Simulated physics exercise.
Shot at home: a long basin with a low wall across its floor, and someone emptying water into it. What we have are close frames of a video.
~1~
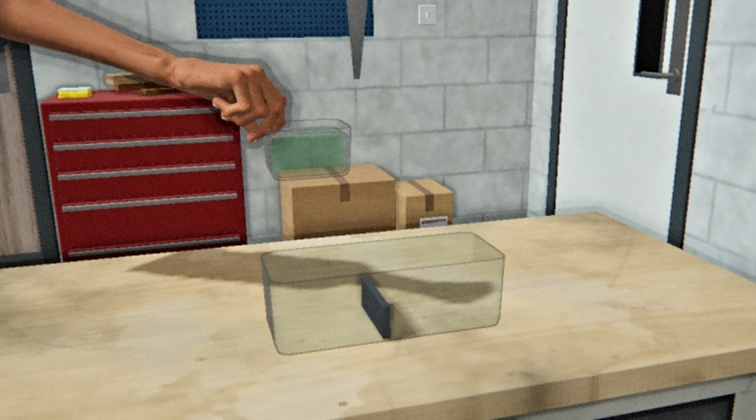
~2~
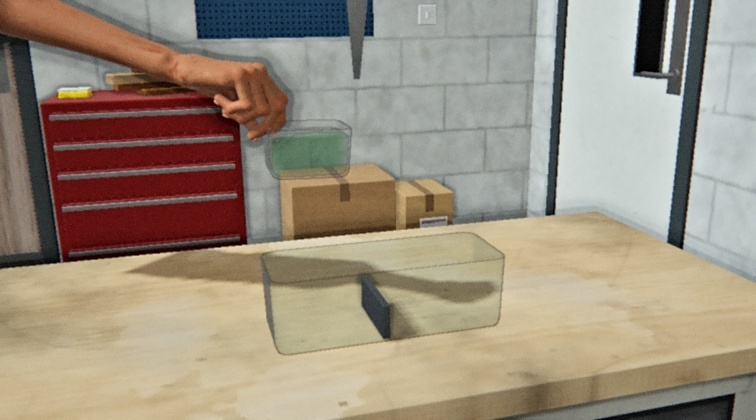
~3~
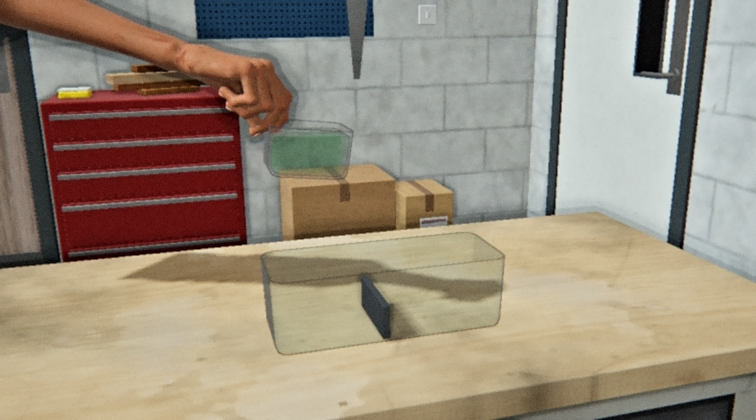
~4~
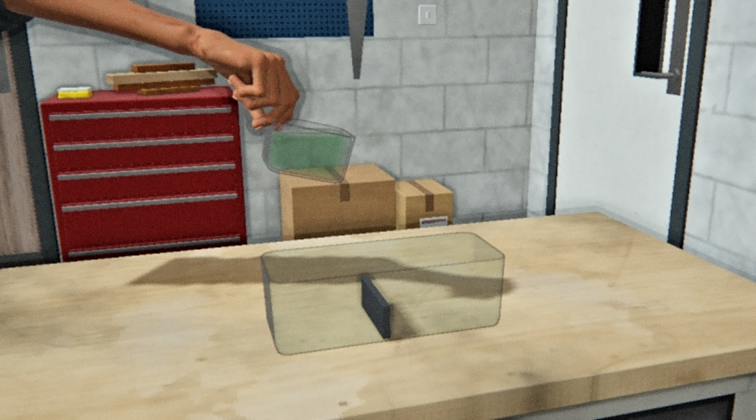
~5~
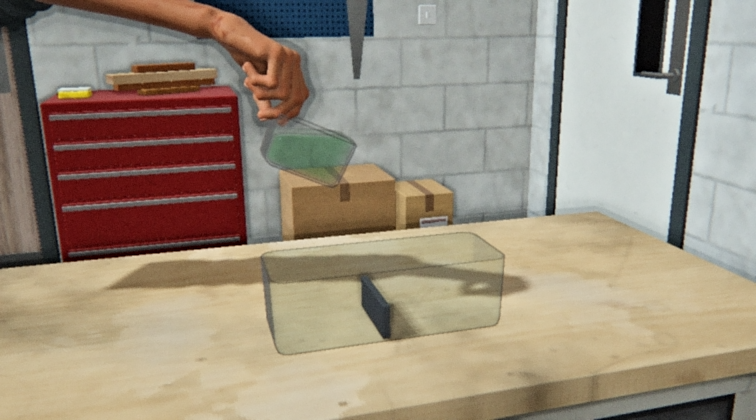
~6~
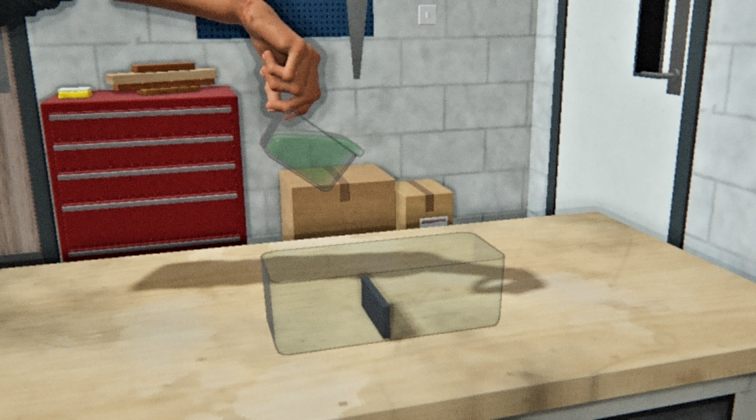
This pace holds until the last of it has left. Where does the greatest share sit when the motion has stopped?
Oh, the chamber to the right is the one that fills up most.
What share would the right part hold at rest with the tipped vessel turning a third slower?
Roughly 80 in a hundred.
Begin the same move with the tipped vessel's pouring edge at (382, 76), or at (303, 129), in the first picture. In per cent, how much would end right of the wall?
90 % and 5 %.
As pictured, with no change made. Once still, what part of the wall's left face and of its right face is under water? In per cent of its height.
I'd put the left at about 10 and the right at about 30.
A moment on, the tilt is 105° and 17 per cent is still to pour, 1 is left of the wall and 29 right of it.
Next, the tilt is 112° and 2 per cent is still to pour, 16 is left of the wall and 75 right of it.
Then the tilt is 112° and 0 per cent is still to pour, 24 is left of the wall and 74 right of it.
Later the tilt is 112° and 0 per cent is still to pour, 24 is left of the wall and 74 right of it.
At rest 24 per cent lies left of the wall, 74 right of it and 2 outside.
